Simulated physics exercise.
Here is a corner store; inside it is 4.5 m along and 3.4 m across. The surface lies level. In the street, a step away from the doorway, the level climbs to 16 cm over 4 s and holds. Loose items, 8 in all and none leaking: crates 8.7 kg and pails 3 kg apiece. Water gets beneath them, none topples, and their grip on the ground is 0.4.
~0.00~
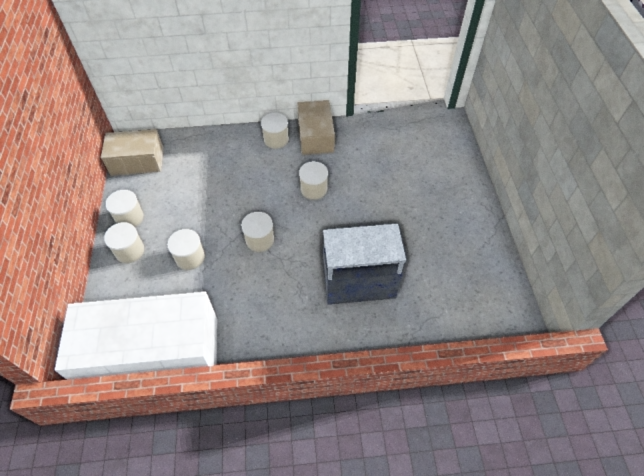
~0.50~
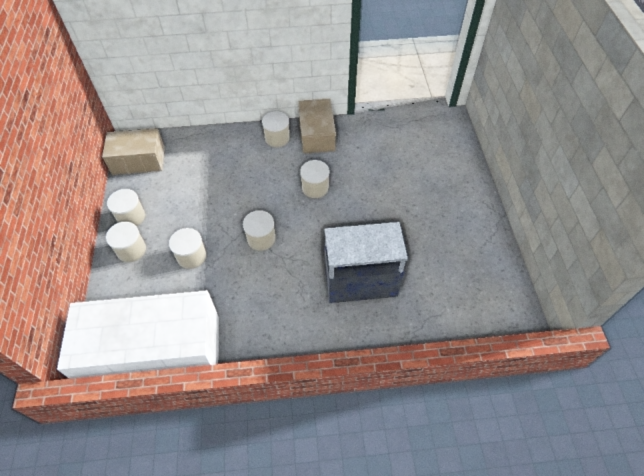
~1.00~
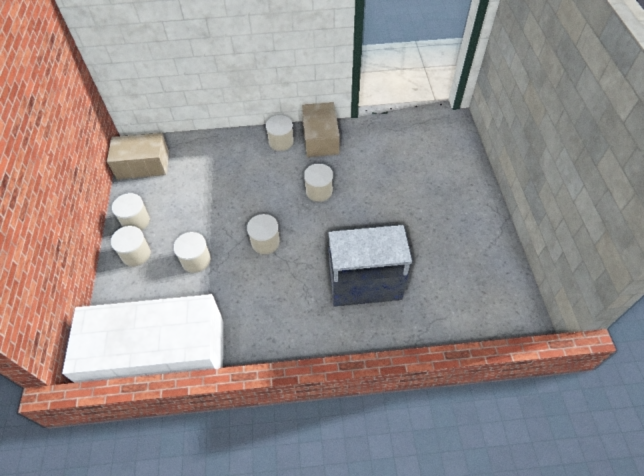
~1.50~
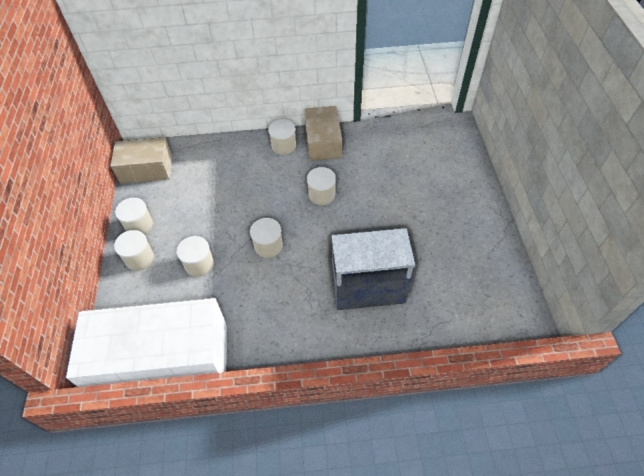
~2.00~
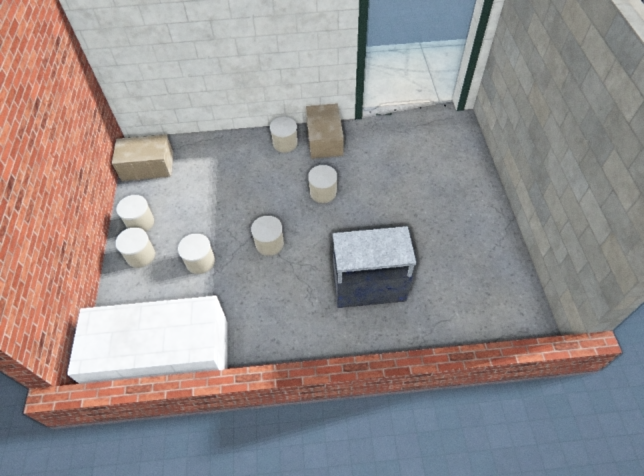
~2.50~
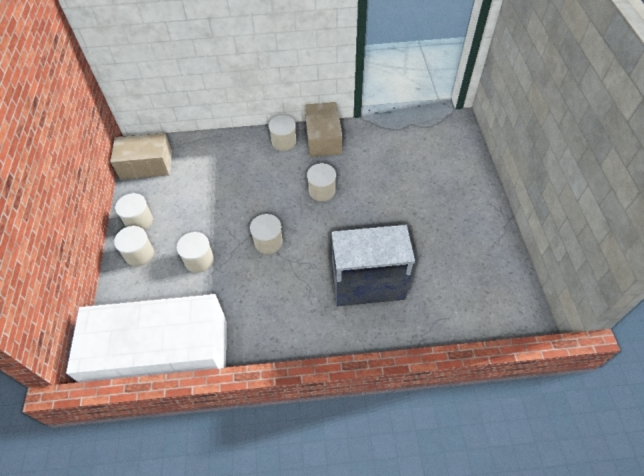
Water covers the paving outside a brick-walled room, turning it from purplish to blue, then spreads over the pale doorway floor to the room's edge, while the pale cylinders, tan blocks and dark table inside stay in place.
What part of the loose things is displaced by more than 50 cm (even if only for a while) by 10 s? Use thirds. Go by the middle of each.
It is not even a third.
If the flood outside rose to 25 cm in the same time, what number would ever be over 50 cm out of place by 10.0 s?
In that case 5 of them.
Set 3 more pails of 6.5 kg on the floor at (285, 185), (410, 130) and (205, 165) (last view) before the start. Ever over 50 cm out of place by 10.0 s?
In turn: Short of it, past it, less.
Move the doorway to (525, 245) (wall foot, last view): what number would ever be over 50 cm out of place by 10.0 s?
In that case 4 of them.
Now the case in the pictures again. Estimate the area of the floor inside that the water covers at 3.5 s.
Some 1.5 m2.
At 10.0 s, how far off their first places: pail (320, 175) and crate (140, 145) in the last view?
In turn: 10 cm, 0 cm.
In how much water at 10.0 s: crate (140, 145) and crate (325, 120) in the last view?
About 1 and 2 cm.
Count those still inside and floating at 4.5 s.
I count 0.
After 3.5 s 0 of 8 are over 50 cm from their spots; 0 afloat.
After 4.5 s 0 of 8 are over 50 cm from their spots; 0 afloat.
After 7.0 s 0 of 8 are over 50 cm from their spots; 0 afloat.
After 10.0 s 1 of 8 are over 50 cm from their spots, and 1 have been at some point; 1 afloat.
